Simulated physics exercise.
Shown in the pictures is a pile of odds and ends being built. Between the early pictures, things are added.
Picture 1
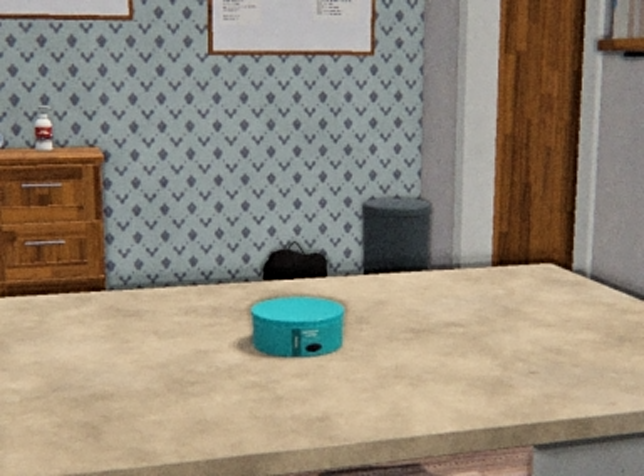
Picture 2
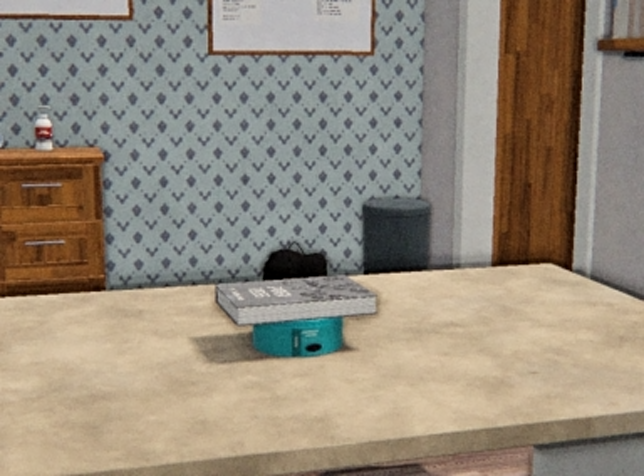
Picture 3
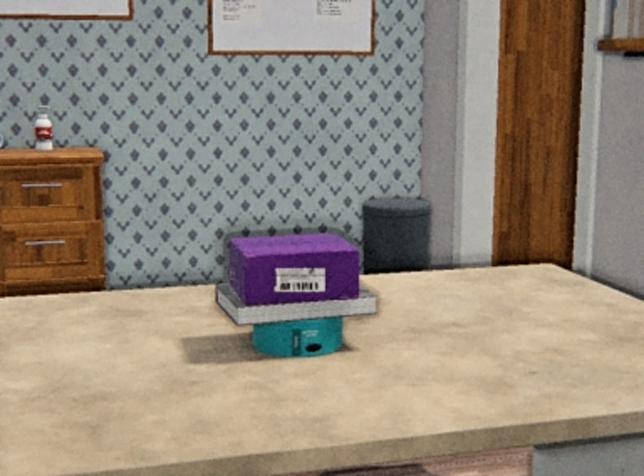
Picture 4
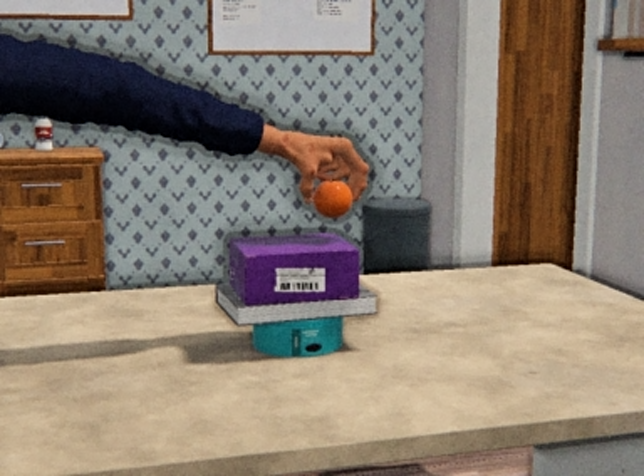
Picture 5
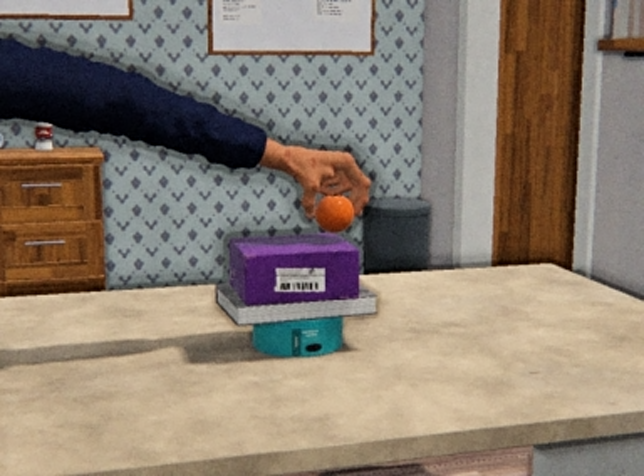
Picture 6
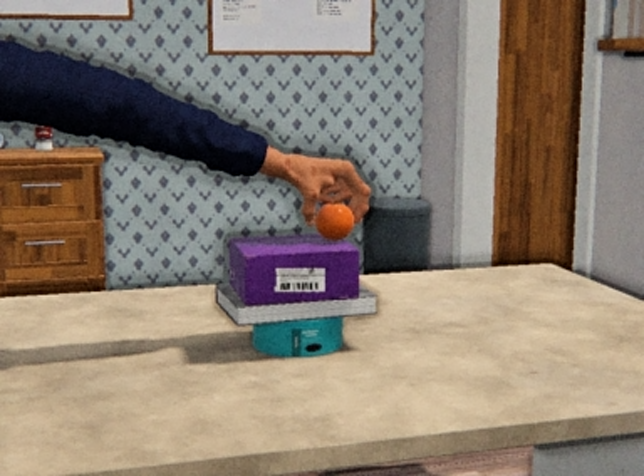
A grey book and then a purple box appeared on top of a turquoise tub on the table, and a hand reached in from the left, lowering a small orange ball-shaped item slightly over the box.
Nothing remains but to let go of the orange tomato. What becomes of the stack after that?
The stack stays standing.
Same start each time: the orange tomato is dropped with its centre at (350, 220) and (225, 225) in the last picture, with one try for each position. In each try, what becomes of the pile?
Case one: The pile topples; case two: It topples.
Then, 0.30 s after the last picture, nothing has stirred.
Then, 0.70 s after the last picture, orange tomato resting near (334, 222).
At rest, all 4 in place. Seen from the same camera at the end, orange tomato near (334, 222). The pile keeps its balance.
